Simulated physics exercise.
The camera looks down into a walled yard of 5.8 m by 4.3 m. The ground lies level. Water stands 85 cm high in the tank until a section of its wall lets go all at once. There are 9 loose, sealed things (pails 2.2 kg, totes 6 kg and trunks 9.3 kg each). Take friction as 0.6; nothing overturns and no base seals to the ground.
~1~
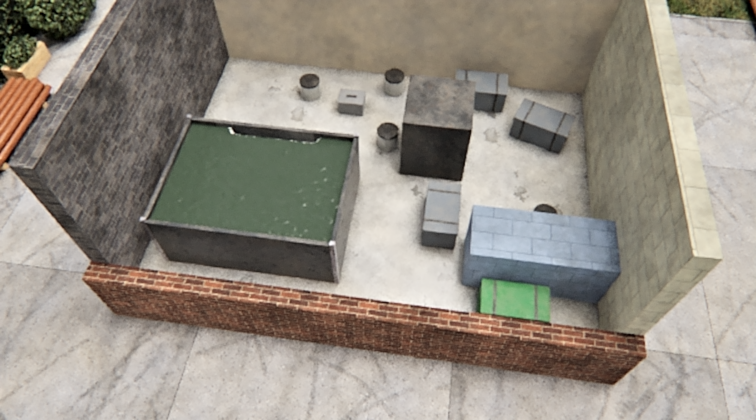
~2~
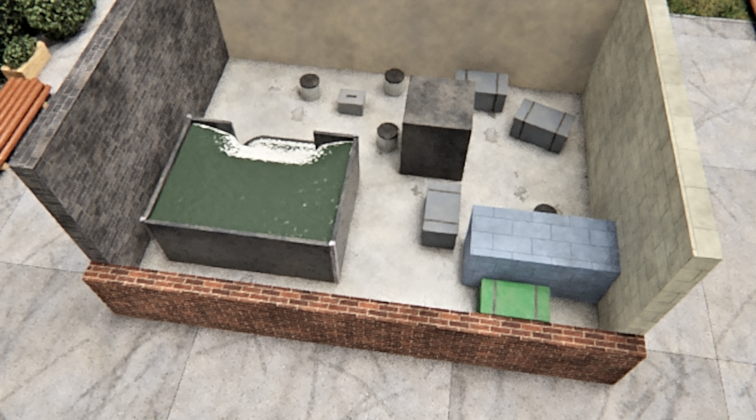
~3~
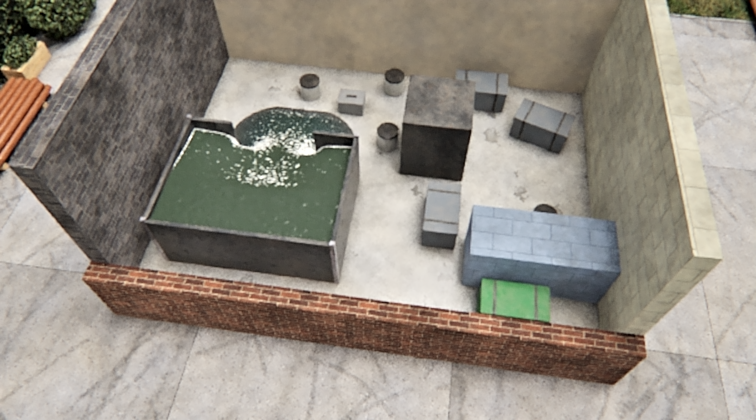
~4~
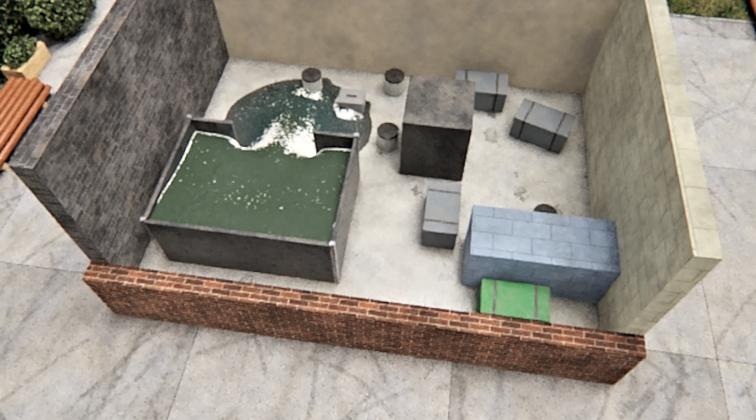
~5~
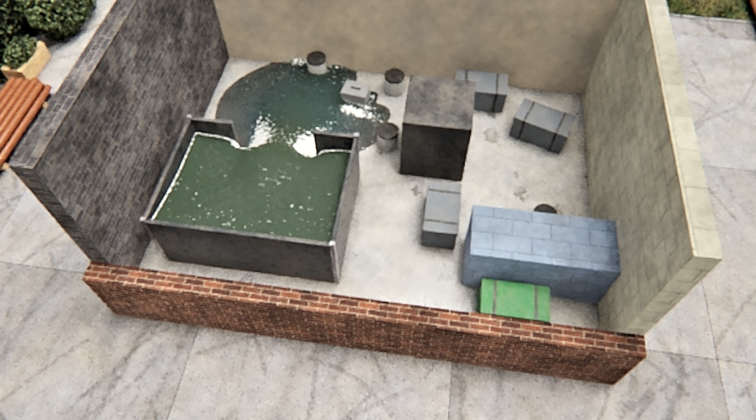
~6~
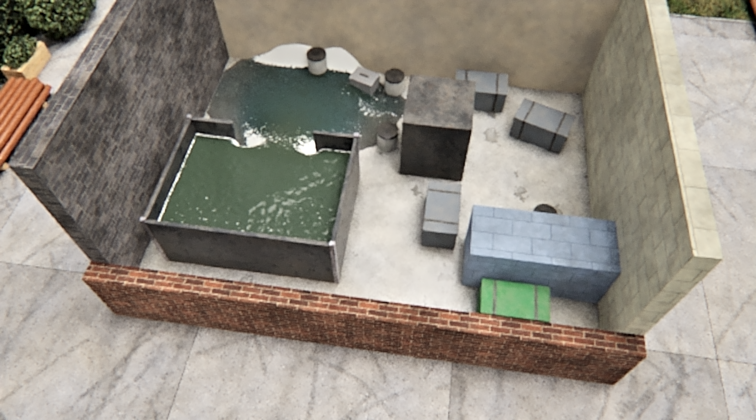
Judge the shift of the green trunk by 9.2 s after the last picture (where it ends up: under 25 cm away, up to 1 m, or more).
The green trunk is nudged along.
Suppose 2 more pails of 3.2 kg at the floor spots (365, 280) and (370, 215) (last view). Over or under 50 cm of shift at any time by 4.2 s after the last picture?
In that order: Under, less.
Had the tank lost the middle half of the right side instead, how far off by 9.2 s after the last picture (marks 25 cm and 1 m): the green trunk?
In that case the green trunk travels far.
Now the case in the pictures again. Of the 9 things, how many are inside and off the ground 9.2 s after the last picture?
9 of them.
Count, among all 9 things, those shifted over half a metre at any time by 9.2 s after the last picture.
I count 9.
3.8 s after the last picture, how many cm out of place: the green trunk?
About 0 cm.
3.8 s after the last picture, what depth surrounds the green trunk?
About 0 cm.
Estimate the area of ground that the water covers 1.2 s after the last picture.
About 13 m2.
Then, 1.2 s after the last picture the green trunk is near (515, 300), 0.0 m from its start, aground; 3 afloat.
Then, 3.8 s after the last picture the green trunk is near (515, 300), 0.0 m from its start, aground; 6 afloat.
Then, 6.2 s after the last picture the green trunk is near (576, 307), 0.7 m from its start, afloat; 9 afloat.
Then, 9.2 s after the last picture the green trunk is near (577, 302), 0.7 m from its start, afloat; 9 afloat.
